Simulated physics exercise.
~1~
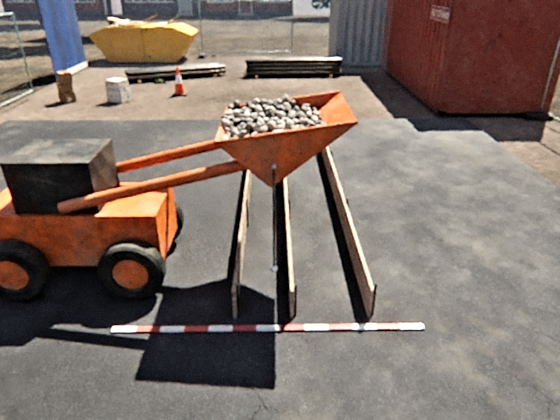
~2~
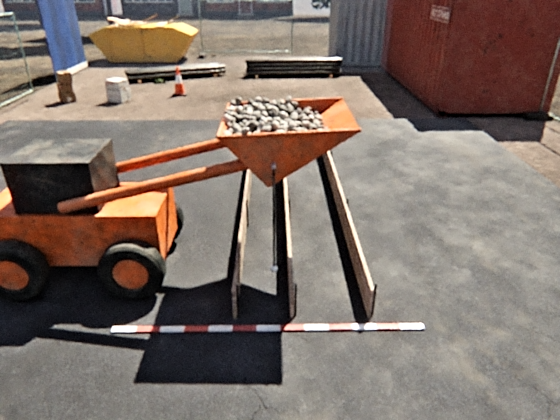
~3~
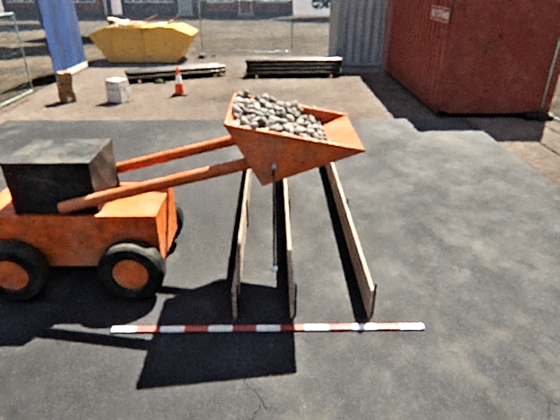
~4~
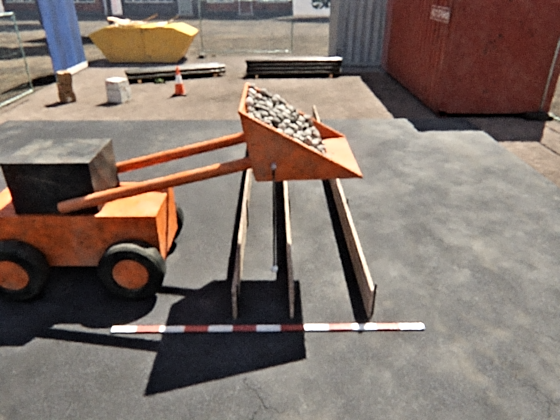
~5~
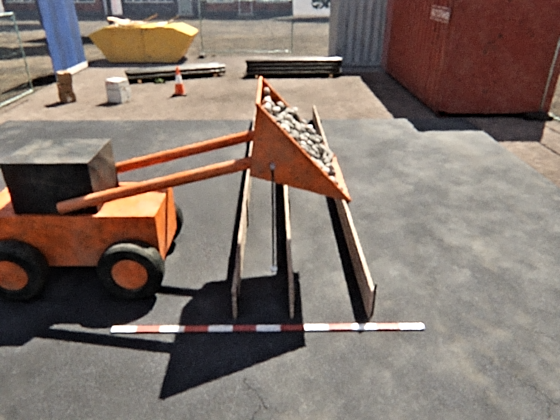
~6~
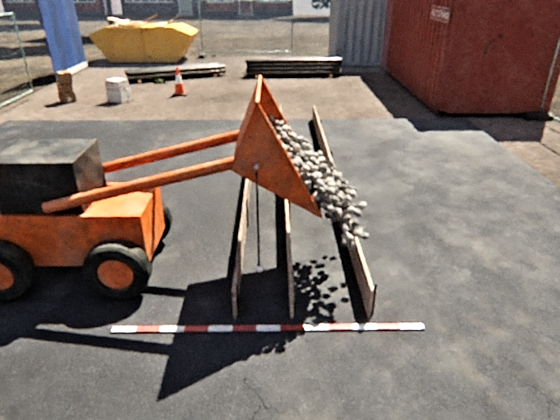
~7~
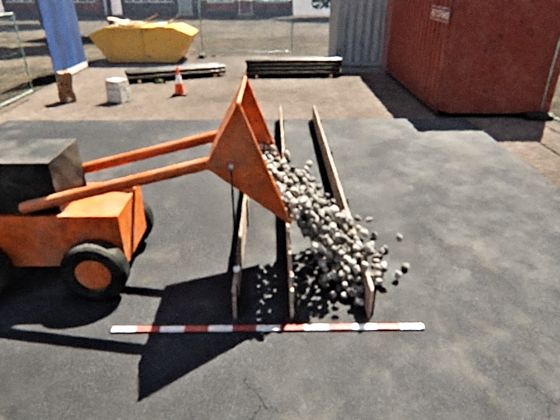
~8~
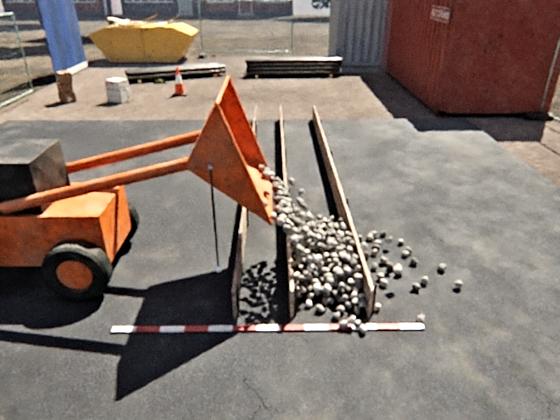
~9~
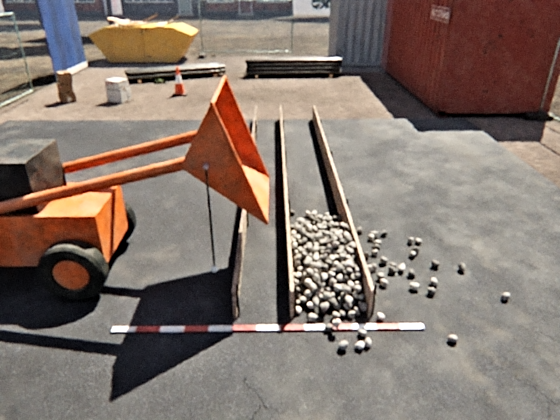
A small orange loader with a dark block on top and black wheels stands at the left of a sunlit asphalt yard, seen from the side and slightly above. Its raised bucket holds rounded grey stones above upright planks, with a red and white staff in front and a yellow skip and red container behind. The bucket tips steadily to the right, and the stones begin sliding over its lip. As they pour down, the loader backs left. The emptied bucket stays tilted, most stones lying between the middle and right planks, a few scattered beyond.
